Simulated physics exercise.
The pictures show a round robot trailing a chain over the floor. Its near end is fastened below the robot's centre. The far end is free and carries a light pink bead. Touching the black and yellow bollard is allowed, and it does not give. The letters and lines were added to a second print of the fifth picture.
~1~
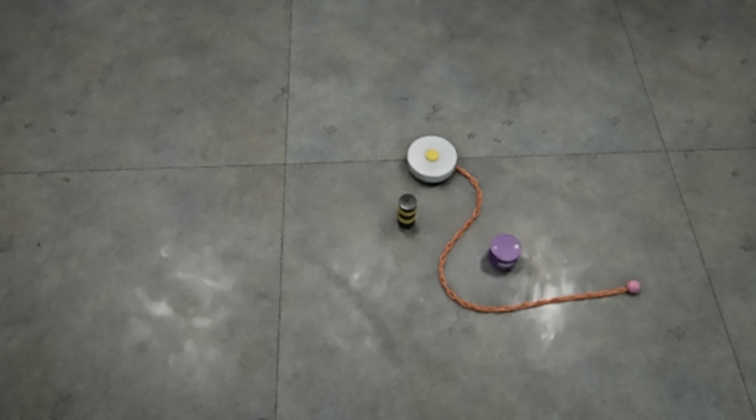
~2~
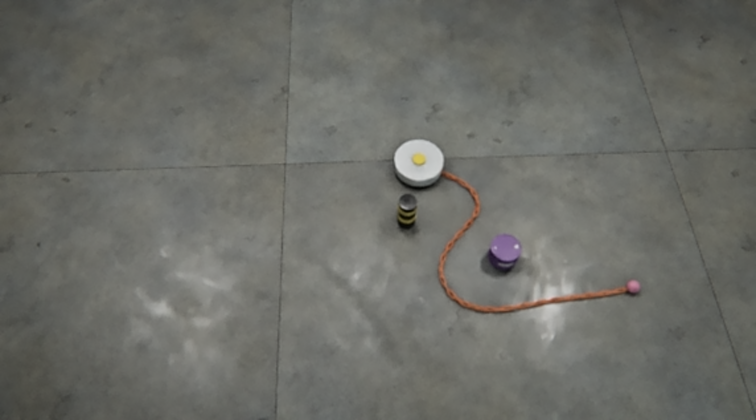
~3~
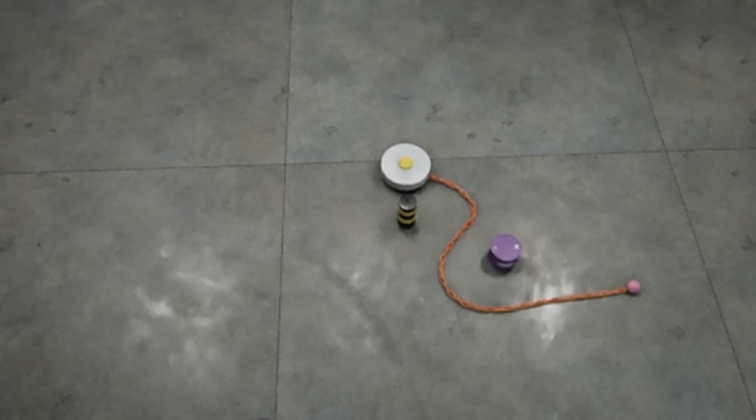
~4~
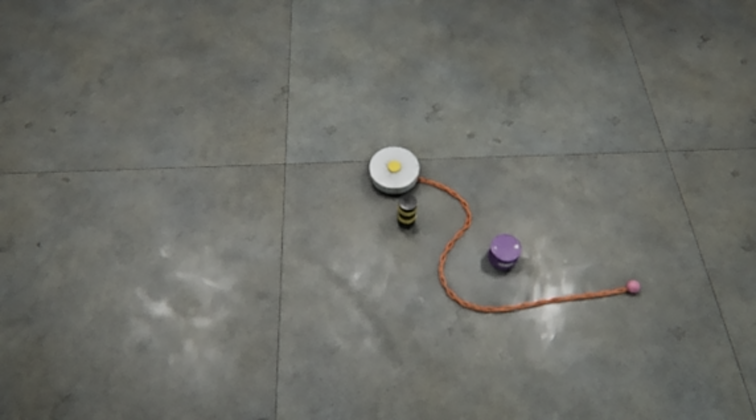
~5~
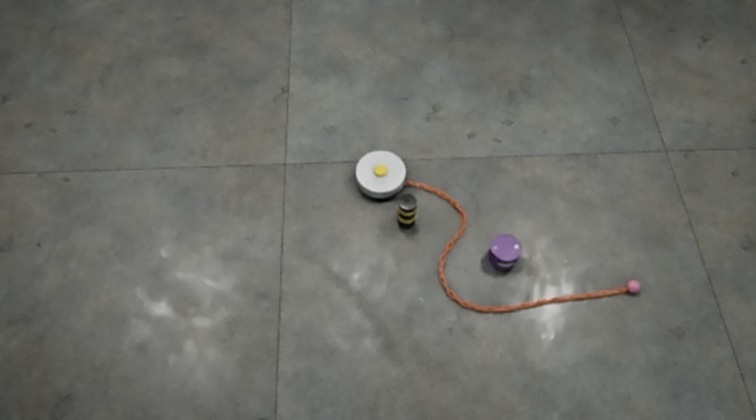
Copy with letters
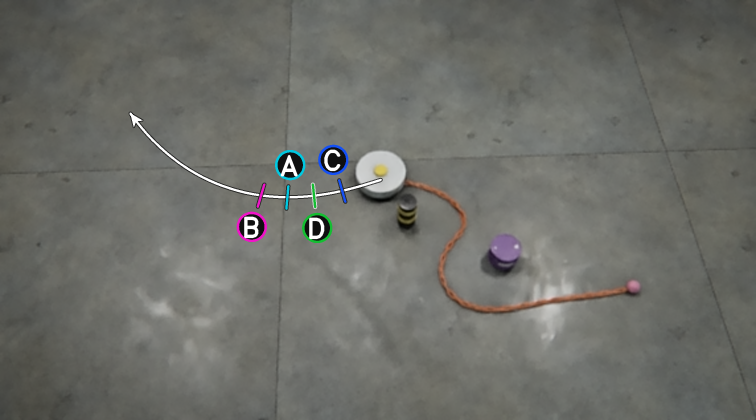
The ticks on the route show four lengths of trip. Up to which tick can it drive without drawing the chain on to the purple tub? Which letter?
All is well up to A.
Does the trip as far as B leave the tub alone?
For that mark, no.
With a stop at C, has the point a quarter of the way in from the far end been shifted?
No.
On the copy, A at (287, 197); B at (261, 195); C at (342, 191); D at (314, 196); the route from (381, 180) via (230, 189) to (130, 113).
On A. First, robot (350, 184), middle of the chain (448, 292), free end (633, 287).
Then, robot (315, 191), middle of the chain (452, 286), free end (633, 287).
Finally, robot (286, 193), middle of the chain (453, 253), free end (633, 287); only the bollard has been touched, if anything.
By contrast, B brings the chain against the tub; C is safe but short; D is safe but short.
